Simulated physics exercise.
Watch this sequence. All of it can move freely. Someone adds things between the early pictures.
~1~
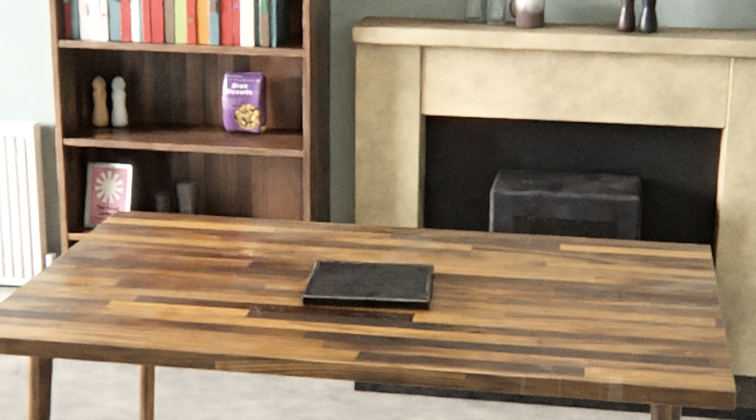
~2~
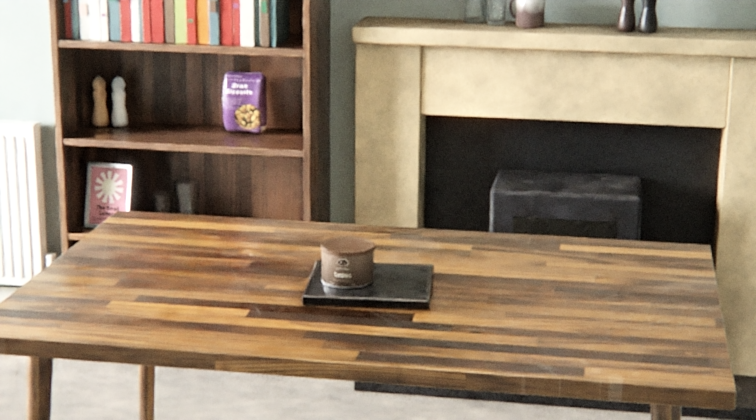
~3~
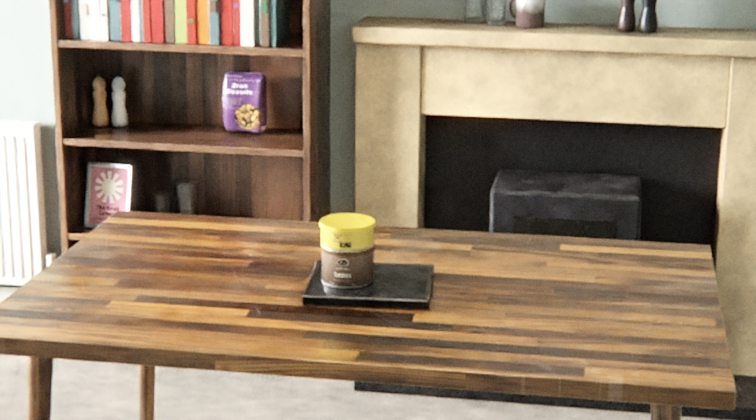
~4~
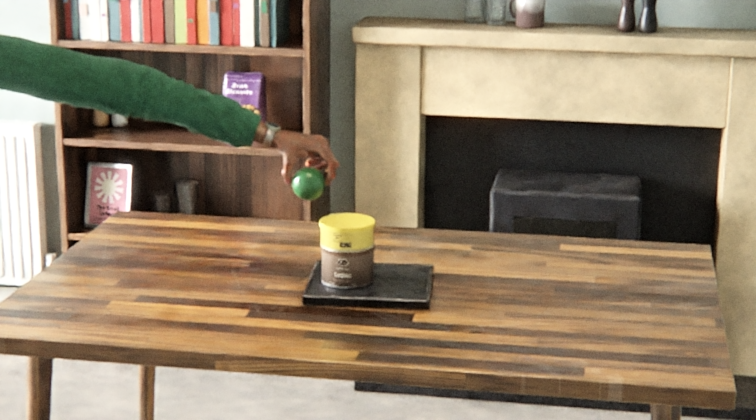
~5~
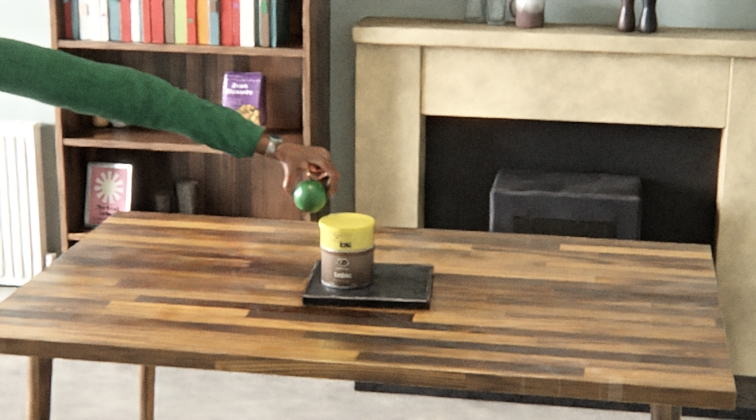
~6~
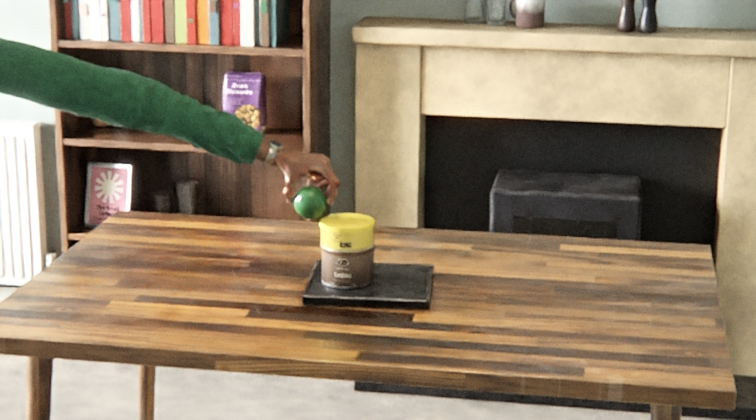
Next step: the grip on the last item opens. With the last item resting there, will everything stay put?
No, my guess is the pile will not stay put.
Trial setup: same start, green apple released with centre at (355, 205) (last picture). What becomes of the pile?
Outcome: The pile is still standing.
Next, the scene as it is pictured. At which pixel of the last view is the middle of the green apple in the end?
The object winds up at approximately (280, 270).
Then, 0.30 s past the last view, green apple now fallen.
Then, 0.40 s past the last view, things are still on the move.
Then, 2.00 s past the last view, nothing new.
Finally, fallen, green apple; the other 3 still in place. Final places as the last picture's camera would see them, green apple near (281, 270). The pile comes apart.
